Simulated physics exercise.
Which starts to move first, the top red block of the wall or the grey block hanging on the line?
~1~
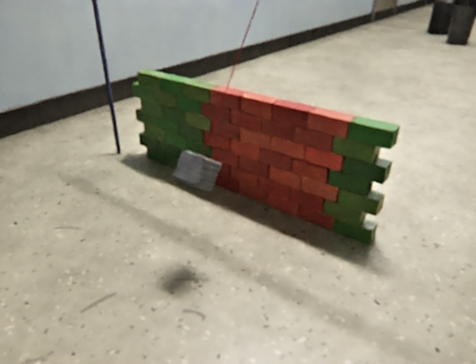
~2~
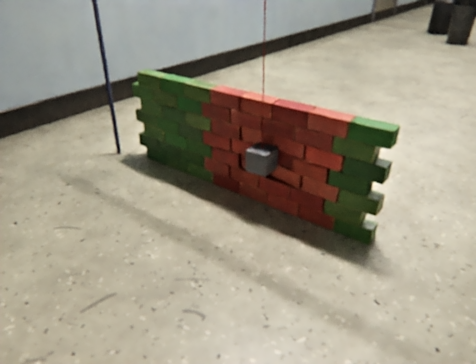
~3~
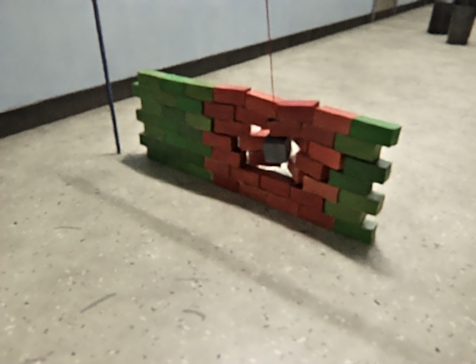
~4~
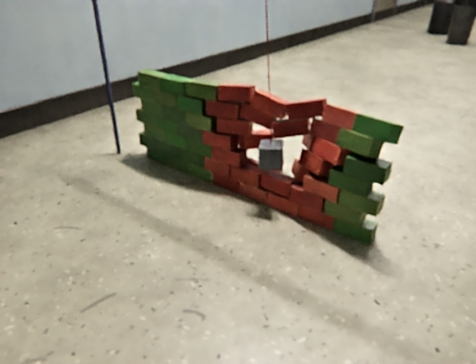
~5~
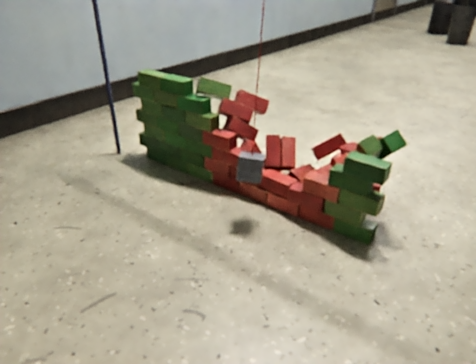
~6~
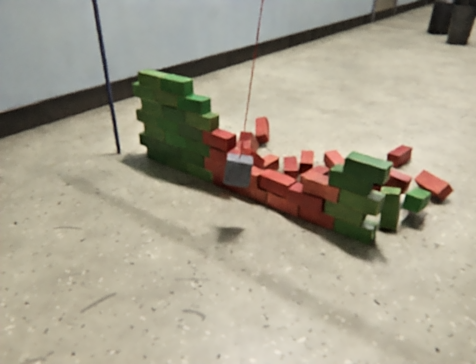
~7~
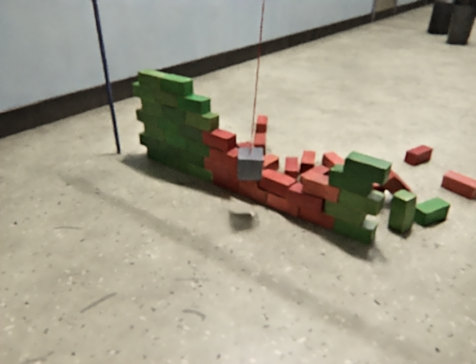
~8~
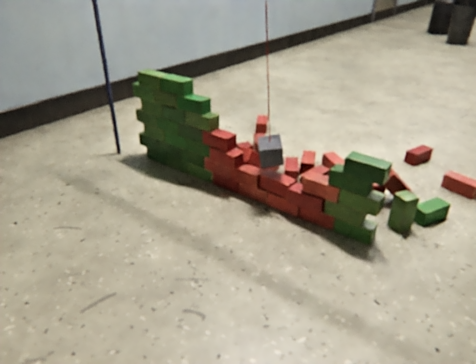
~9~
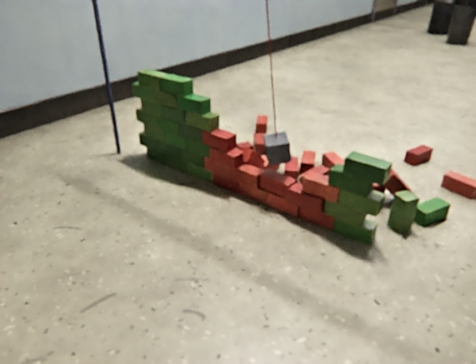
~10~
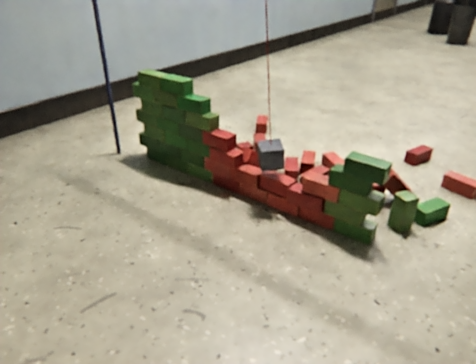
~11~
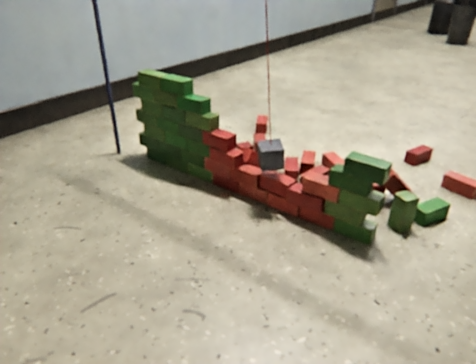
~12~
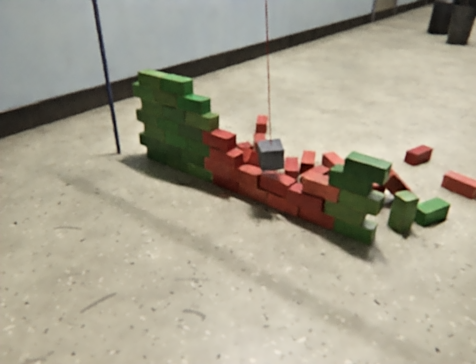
The grey block on the line starts to move first. The top red block shifts only after the grey block has swung into the wall.
